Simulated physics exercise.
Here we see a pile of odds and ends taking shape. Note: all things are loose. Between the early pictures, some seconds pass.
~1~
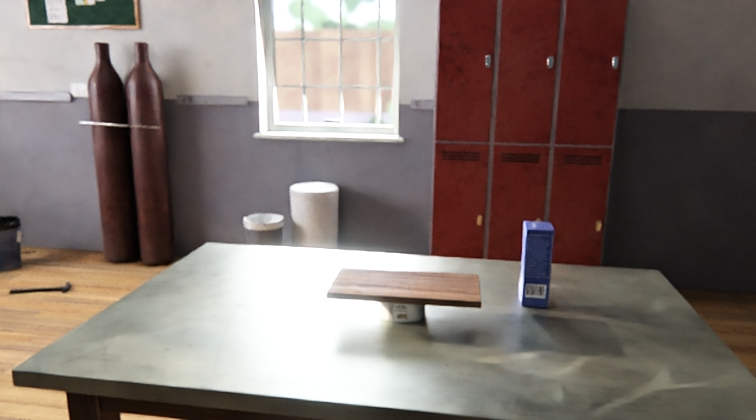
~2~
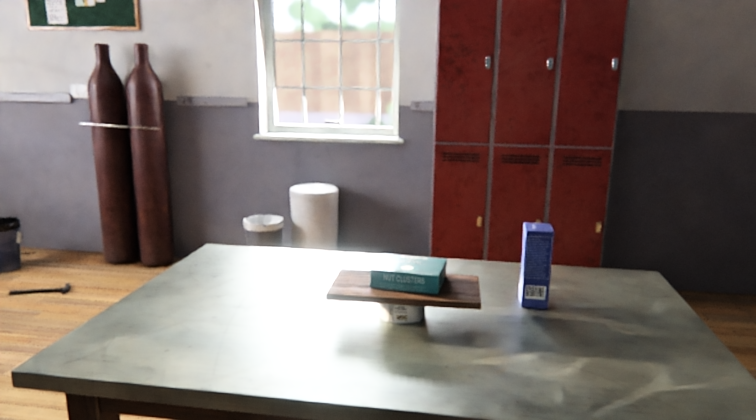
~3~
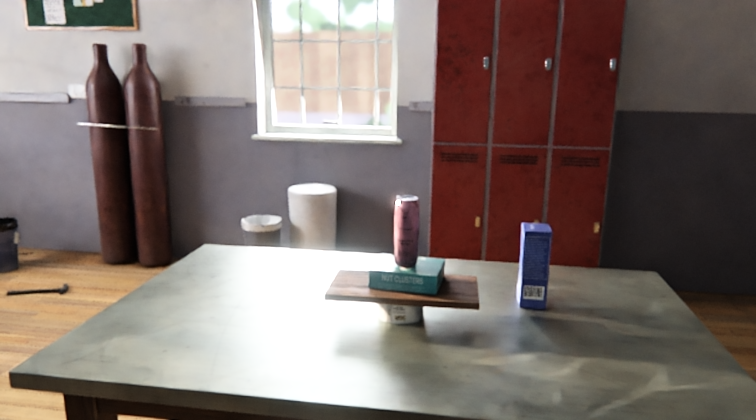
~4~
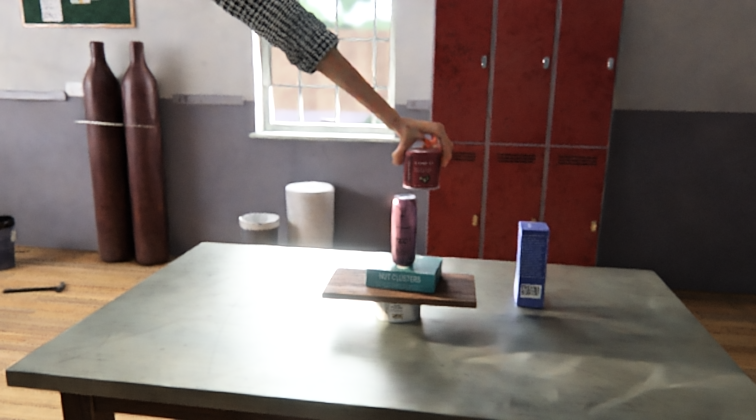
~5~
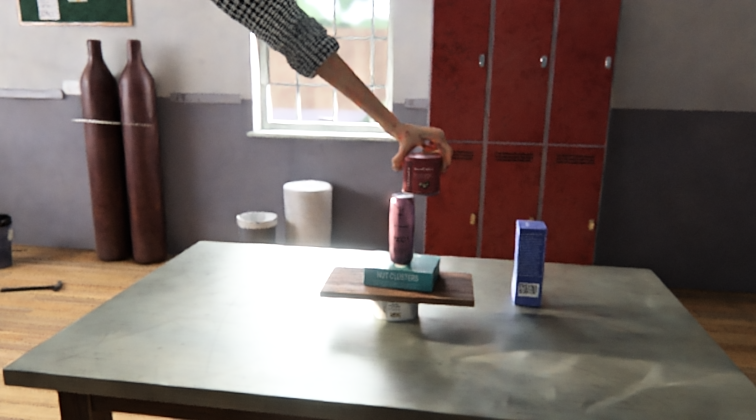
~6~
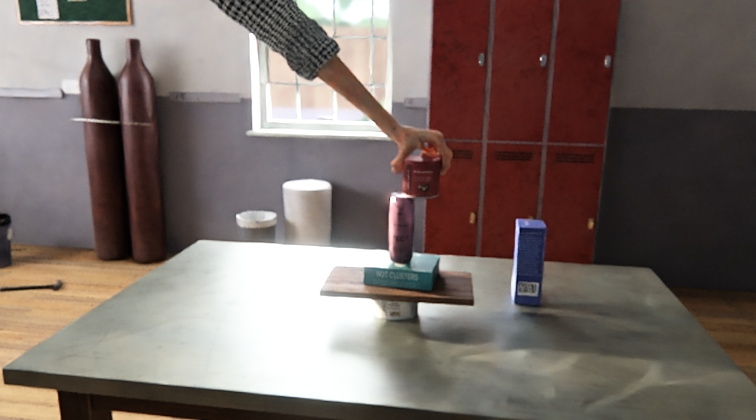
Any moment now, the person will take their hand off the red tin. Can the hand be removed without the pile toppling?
No, the pile topples.
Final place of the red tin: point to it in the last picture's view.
End position in the final view: Approximately (532, 304).
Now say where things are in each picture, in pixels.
In the first picture, the last thing is not in view yet.
In the second picture, the last thing is not in view yet; blue carton (536, 265).
In the third picture, the last thing is not in view yet; pink can (407, 232).
In the fourth picture, coming down; red tin (422, 168); brown board (401, 286).
In the fifth picture, coming down; red tin (422, 174).
In the sixth picture, set down, still held; red tin (421, 177); turquoise packet (403, 270).
Then, 0.40 s on from there, red tin now fallen.
Then, 0.60 s on from there, pink can turned 4° from how it was put.
In the end, fallen, red tin; the other 5 unmoved. At the end, from the last picture's camera, red tin near (533, 304). The pile loses its balance.
